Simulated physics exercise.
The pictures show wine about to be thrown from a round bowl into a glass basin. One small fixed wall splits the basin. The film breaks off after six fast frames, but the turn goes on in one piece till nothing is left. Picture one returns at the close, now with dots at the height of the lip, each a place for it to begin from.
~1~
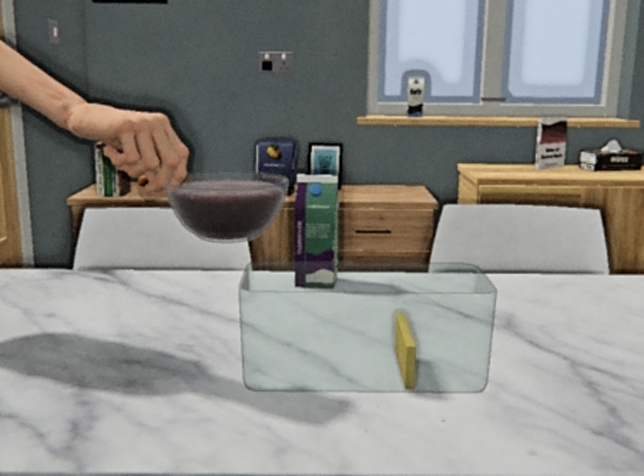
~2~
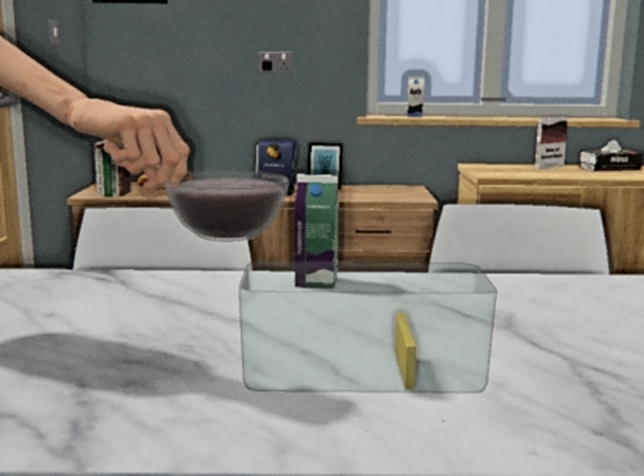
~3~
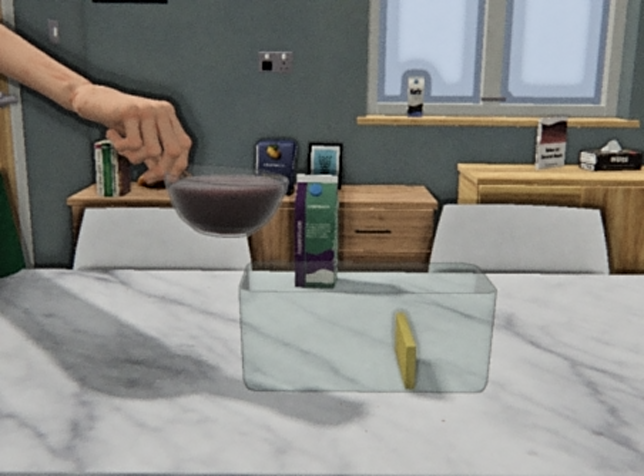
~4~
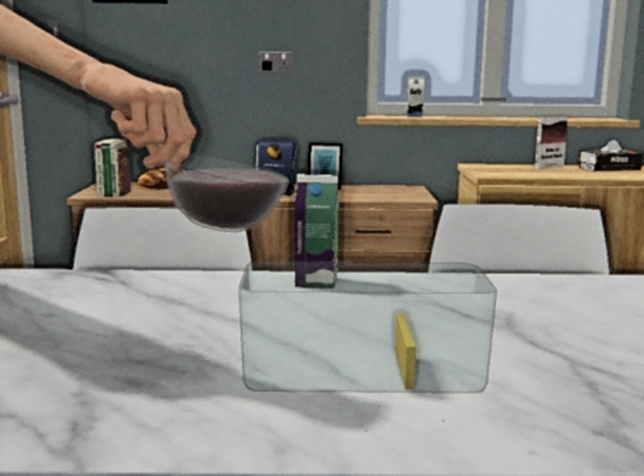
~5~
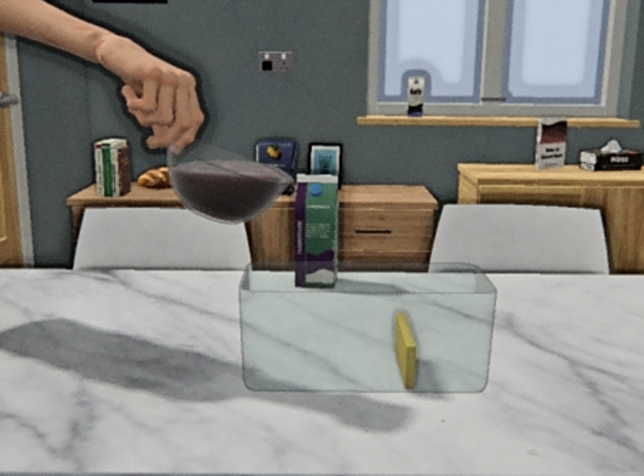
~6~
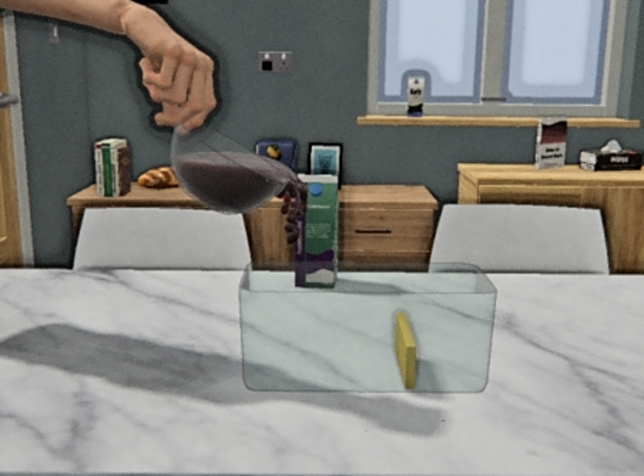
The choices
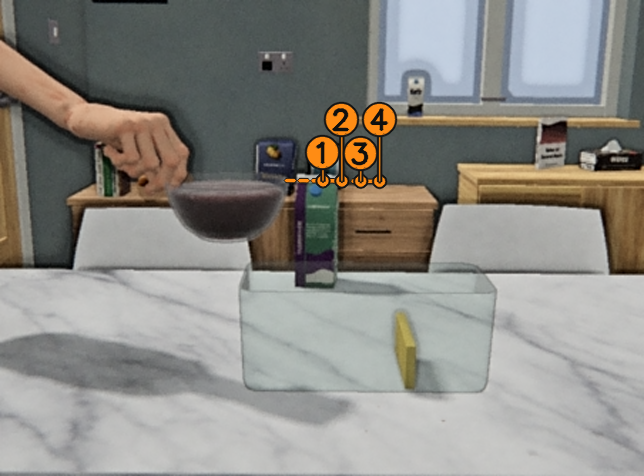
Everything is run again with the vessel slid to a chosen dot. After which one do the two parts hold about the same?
Use spot 1.
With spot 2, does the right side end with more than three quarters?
Yes, it does.
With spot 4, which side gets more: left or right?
More ends on the right.
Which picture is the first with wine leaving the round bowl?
In picture 5.
In orange, 1 at (323, 180); 2 at (341, 181); 3 at (360, 181); 4 at (379, 181).
If 1 is chosen, about 48 % ends left of the wall and 51 % right of it.
If 2 is chosen, about 17 % ends left of the wall and 82 % right of it.
If 3 is chosen, about 12 % ends left of the wall and 87 % right of it.
If 4 is chosen, about 21 % ends left of the wall and 79 % right of it.
